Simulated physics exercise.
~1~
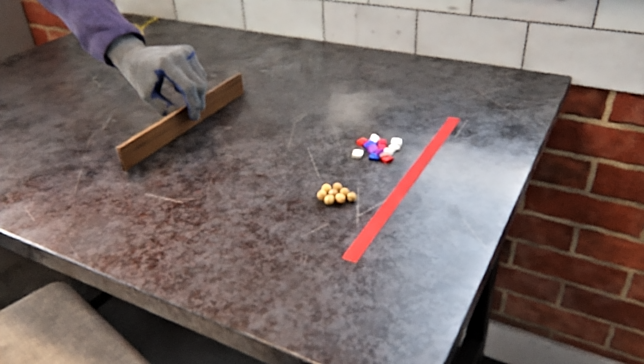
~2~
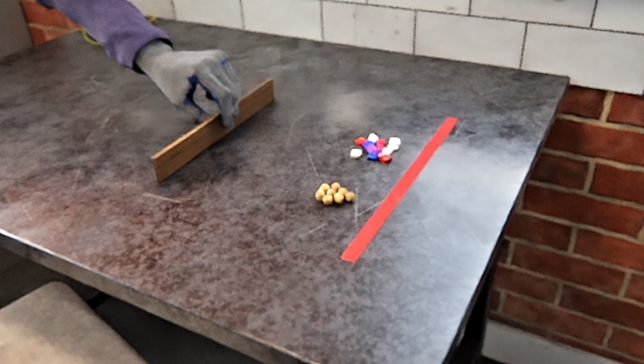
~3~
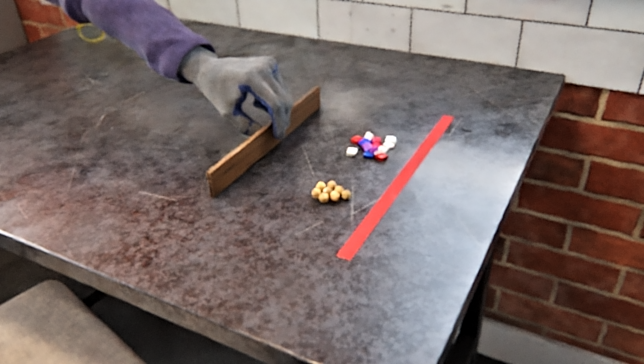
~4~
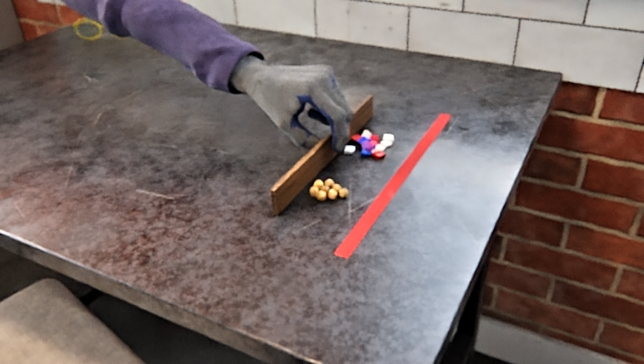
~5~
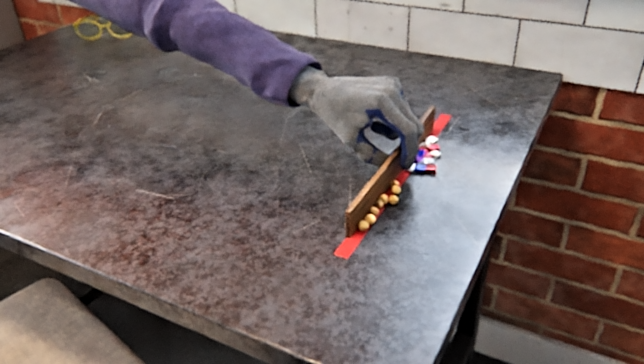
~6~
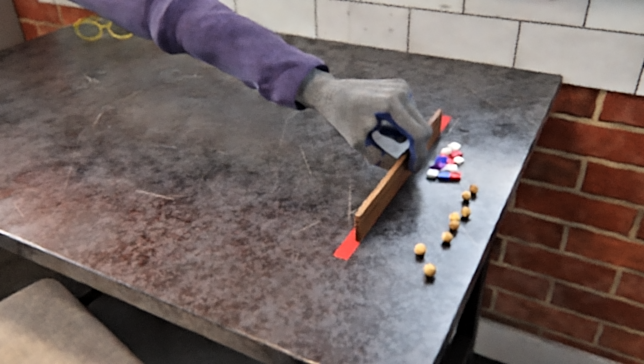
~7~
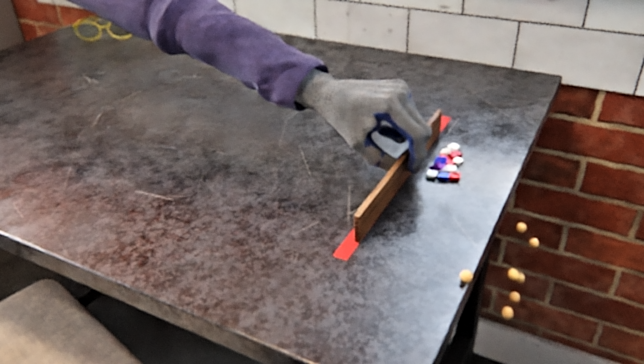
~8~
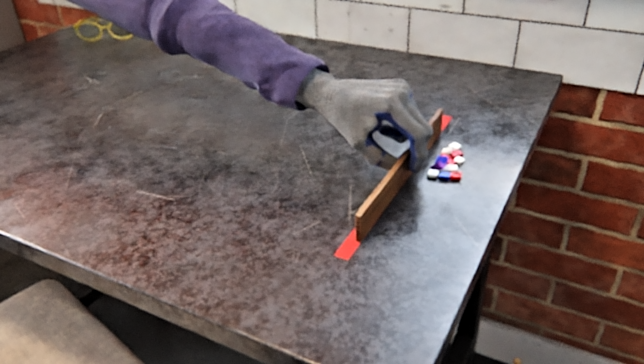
The footage shows a gloved hand sliding an upright strip of wood rightward across a table, pushing golden balls and a cluster of red, white and blue pieces before stopping at red tape; the balls roll on over the edge, while the coloured pieces stay on the table.
